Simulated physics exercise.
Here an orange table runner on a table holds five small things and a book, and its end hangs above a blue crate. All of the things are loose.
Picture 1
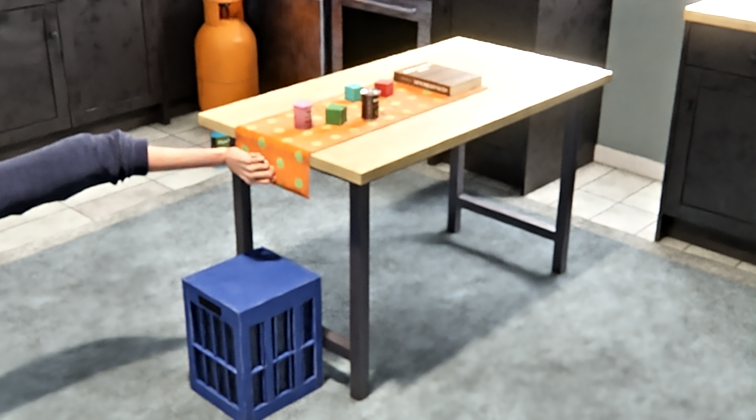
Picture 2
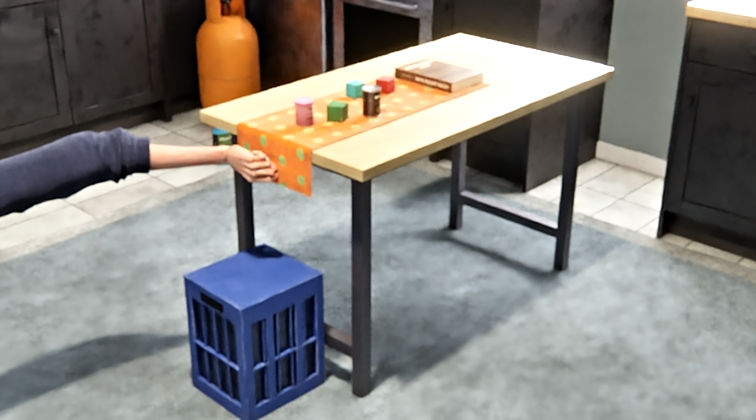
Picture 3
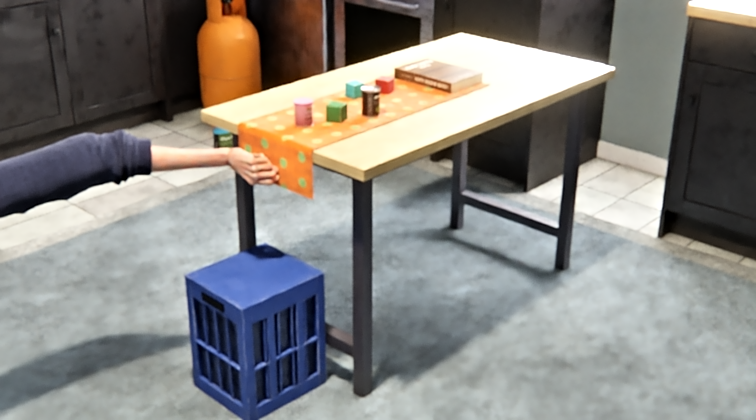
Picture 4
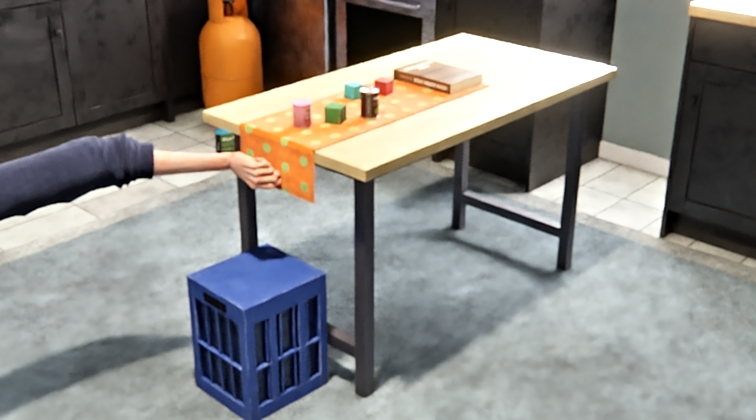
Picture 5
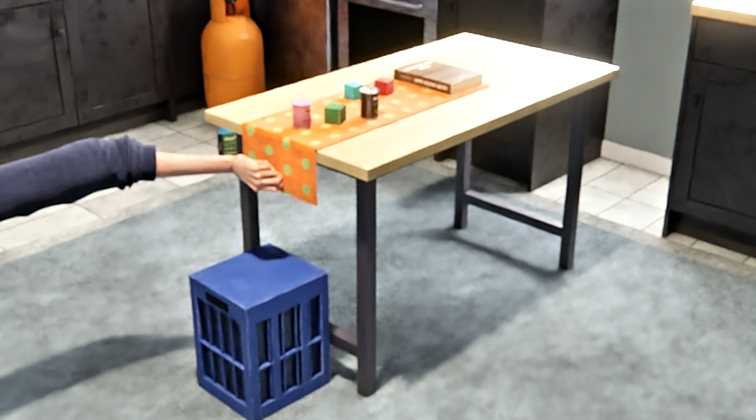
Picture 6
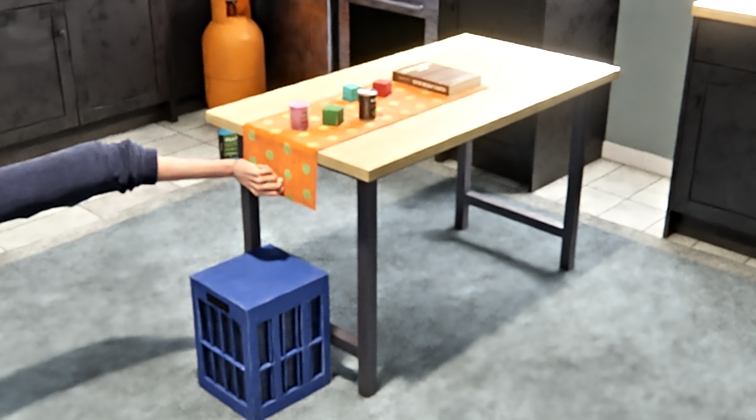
The video shows a hand holding the hanging end of an orange table runner above a blue crate and drawing it slightly downward, while the small cans and cubes on the runner shift very slightly toward the hand.
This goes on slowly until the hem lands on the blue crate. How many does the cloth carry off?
Two pieces drop off.
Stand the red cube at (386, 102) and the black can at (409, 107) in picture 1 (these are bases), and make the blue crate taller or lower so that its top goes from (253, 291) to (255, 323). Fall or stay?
In the end the red cube is still on top and the black can is still on top.
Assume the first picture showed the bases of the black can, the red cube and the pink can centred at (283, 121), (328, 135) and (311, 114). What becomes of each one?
You'd see the black can go down, the red cube go down and the pink can go down.
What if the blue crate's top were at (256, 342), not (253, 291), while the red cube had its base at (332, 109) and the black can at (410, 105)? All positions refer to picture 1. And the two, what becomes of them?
Outcome for the red cube: It is lost. Outcome for the black can: It stays.
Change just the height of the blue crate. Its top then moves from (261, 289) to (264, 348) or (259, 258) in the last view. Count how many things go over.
That would make 4 and 1.
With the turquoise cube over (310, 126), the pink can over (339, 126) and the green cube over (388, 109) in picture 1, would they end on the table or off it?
Turquoise cube - leaves the top. Pink can - leaves the top. Green cube - stays aboard.
Soon after, hem near (281, 215); all still up.
Then, hem near (281, 232); pink can gone.
Further on, hem on the crate; pink can and green cube gone.
At rest, hem on the crate; pink can and green cube gone. The answer is two.
